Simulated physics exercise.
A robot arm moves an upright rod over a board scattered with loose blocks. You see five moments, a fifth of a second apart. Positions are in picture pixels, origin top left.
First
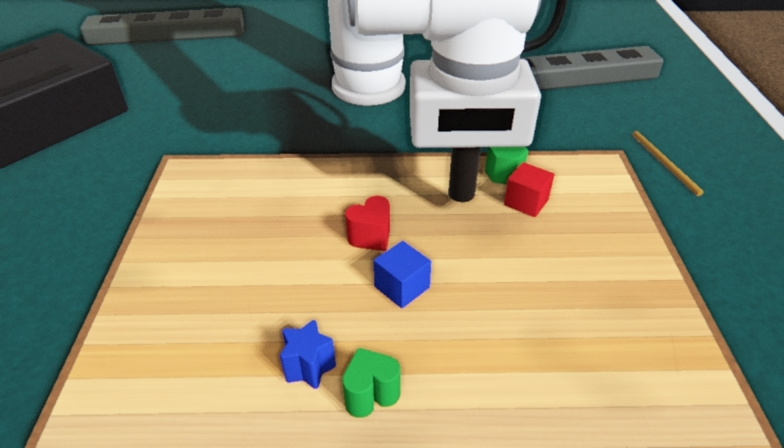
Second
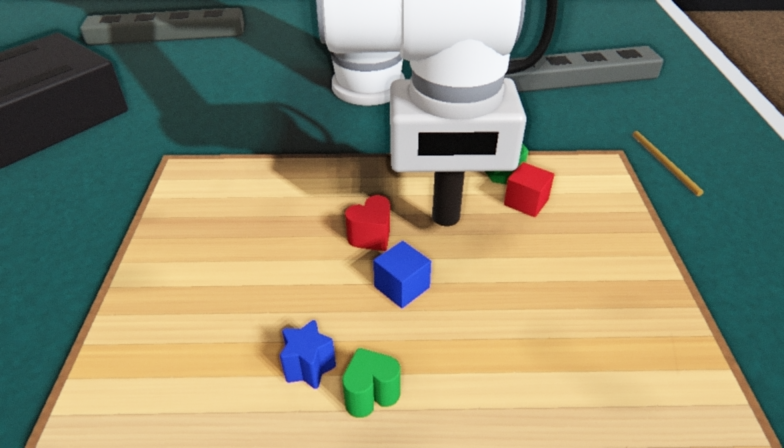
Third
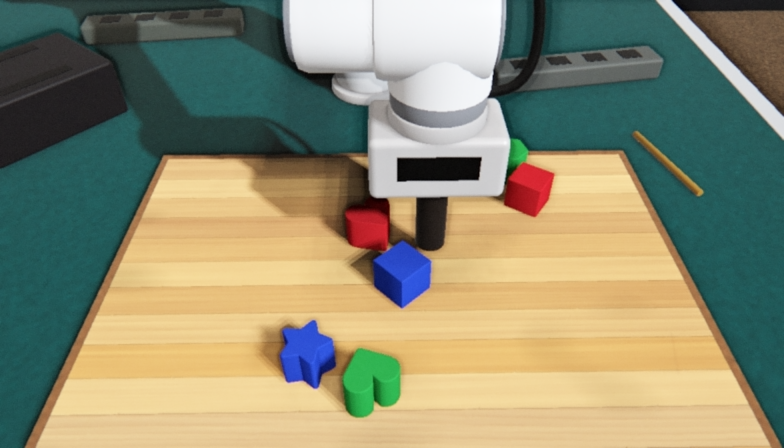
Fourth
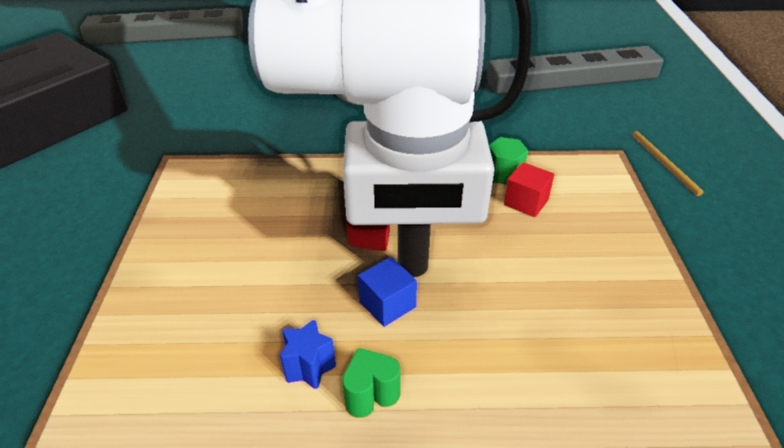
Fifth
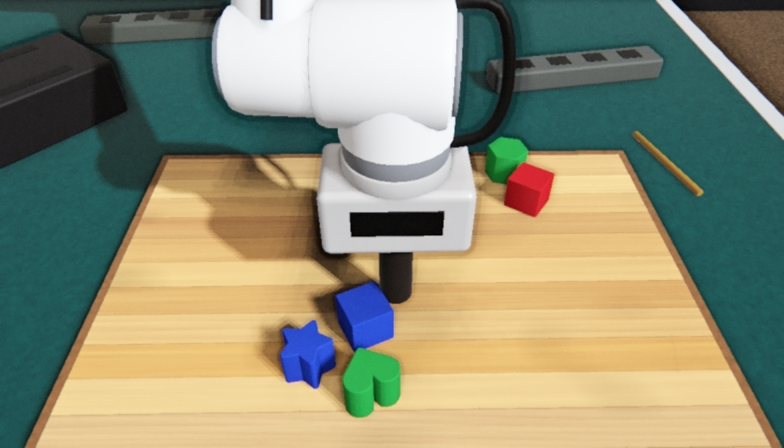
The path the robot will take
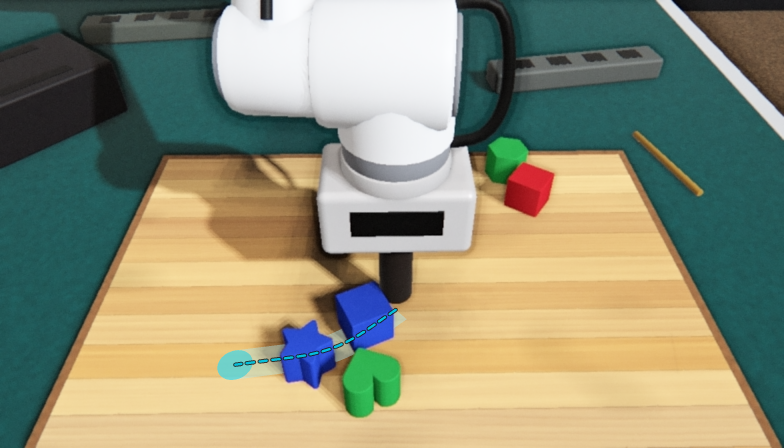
In this clip, a robot arm lowers no blocks but sweeps its black upright rod toward the viewer and left across a wooden board, pushing a blue cube a short way closer to a blue star and green heart.
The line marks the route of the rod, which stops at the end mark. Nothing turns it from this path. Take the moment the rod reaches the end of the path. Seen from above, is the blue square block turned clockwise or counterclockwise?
I'd predict that, seen from above, the blue square block rotates counter-clockwise.
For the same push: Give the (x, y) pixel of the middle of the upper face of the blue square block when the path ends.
The middle of its upper face should be somewhere near (218, 375).
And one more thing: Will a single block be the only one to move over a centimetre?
No.
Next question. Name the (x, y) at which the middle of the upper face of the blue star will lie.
Its top middle is near (215, 421).
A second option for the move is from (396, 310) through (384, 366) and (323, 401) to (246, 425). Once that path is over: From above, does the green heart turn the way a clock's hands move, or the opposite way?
Answer: Anticlockwise.
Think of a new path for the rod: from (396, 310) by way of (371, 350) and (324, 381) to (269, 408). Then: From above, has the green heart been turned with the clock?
No - that is not the case.
Drawn move, from (396, 310) by way of (352, 339) and (296, 357) to (235, 365).
The first path, step by step. One third of the way, rod (350, 322); blue star (276, 363); blue square block (317, 337).
Two thirds of the way, rod (291, 340); blue star (231, 402), turned 25° anticlockwise; blue square block (262, 362), turned 35° anticlockwise.
At the end, rod (229, 347); blue star (215, 421), turned 60° anticlockwise; blue square block (218, 375), turned 70° anticlockwise; green heart still.
